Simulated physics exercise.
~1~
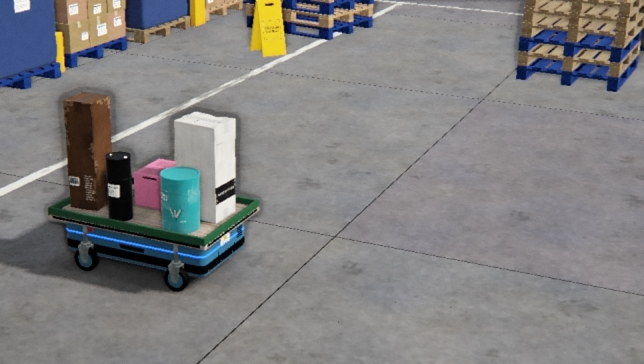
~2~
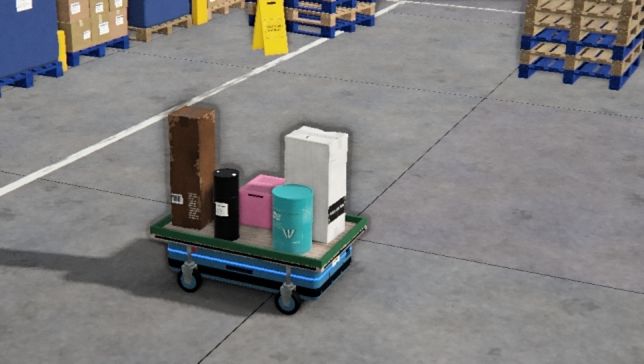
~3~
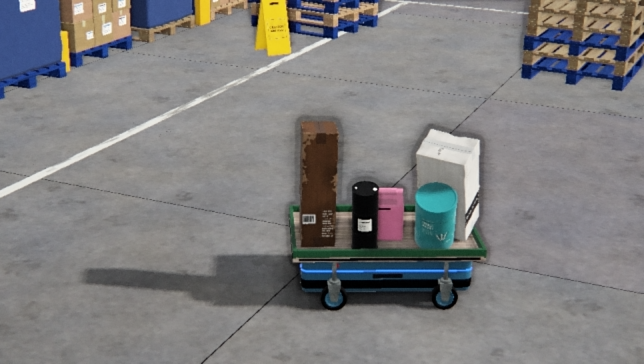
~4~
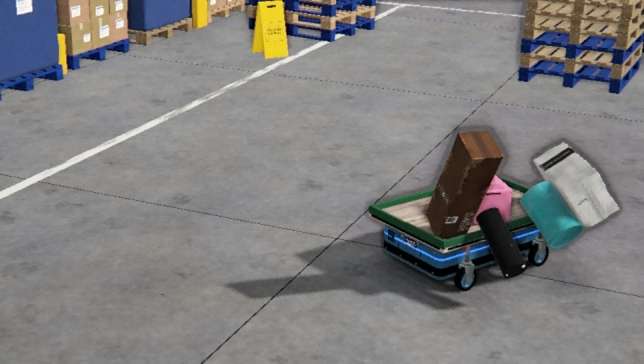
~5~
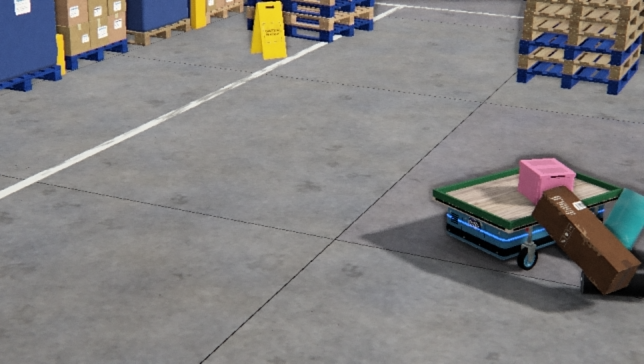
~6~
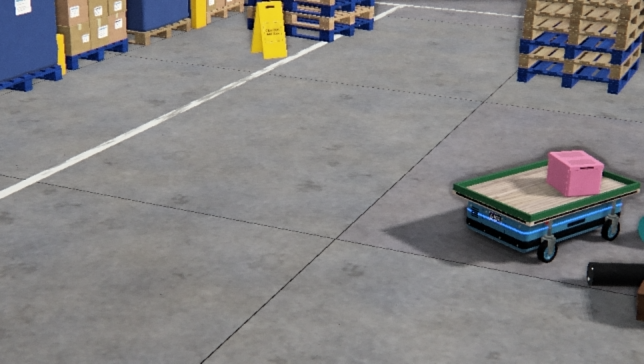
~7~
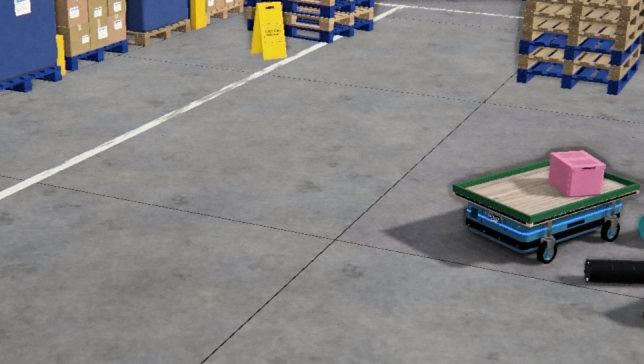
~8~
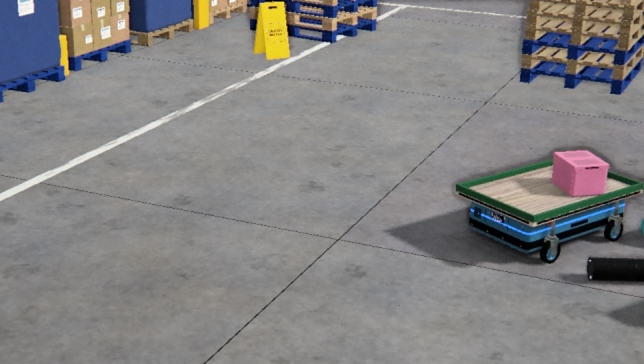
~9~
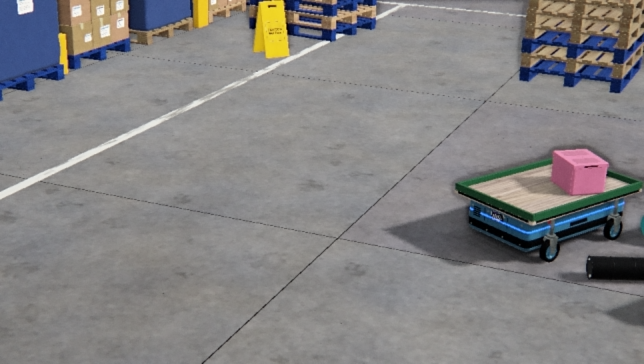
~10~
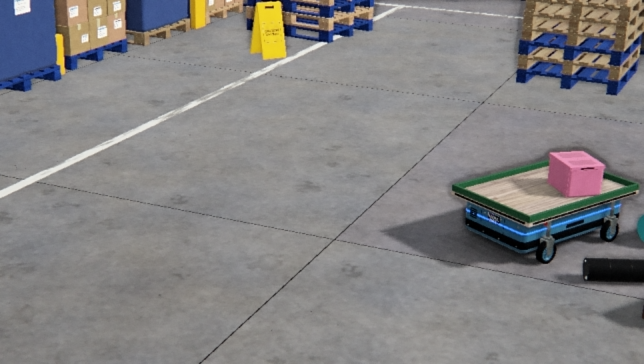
The clip shows a low cart carrying five items rolling right across a warehouse floor and turning as the white box, turquoise pail, brown box and black canister topple off its far right side. The cart stops with only the pink tote still aboard, the black canister lying nearby.
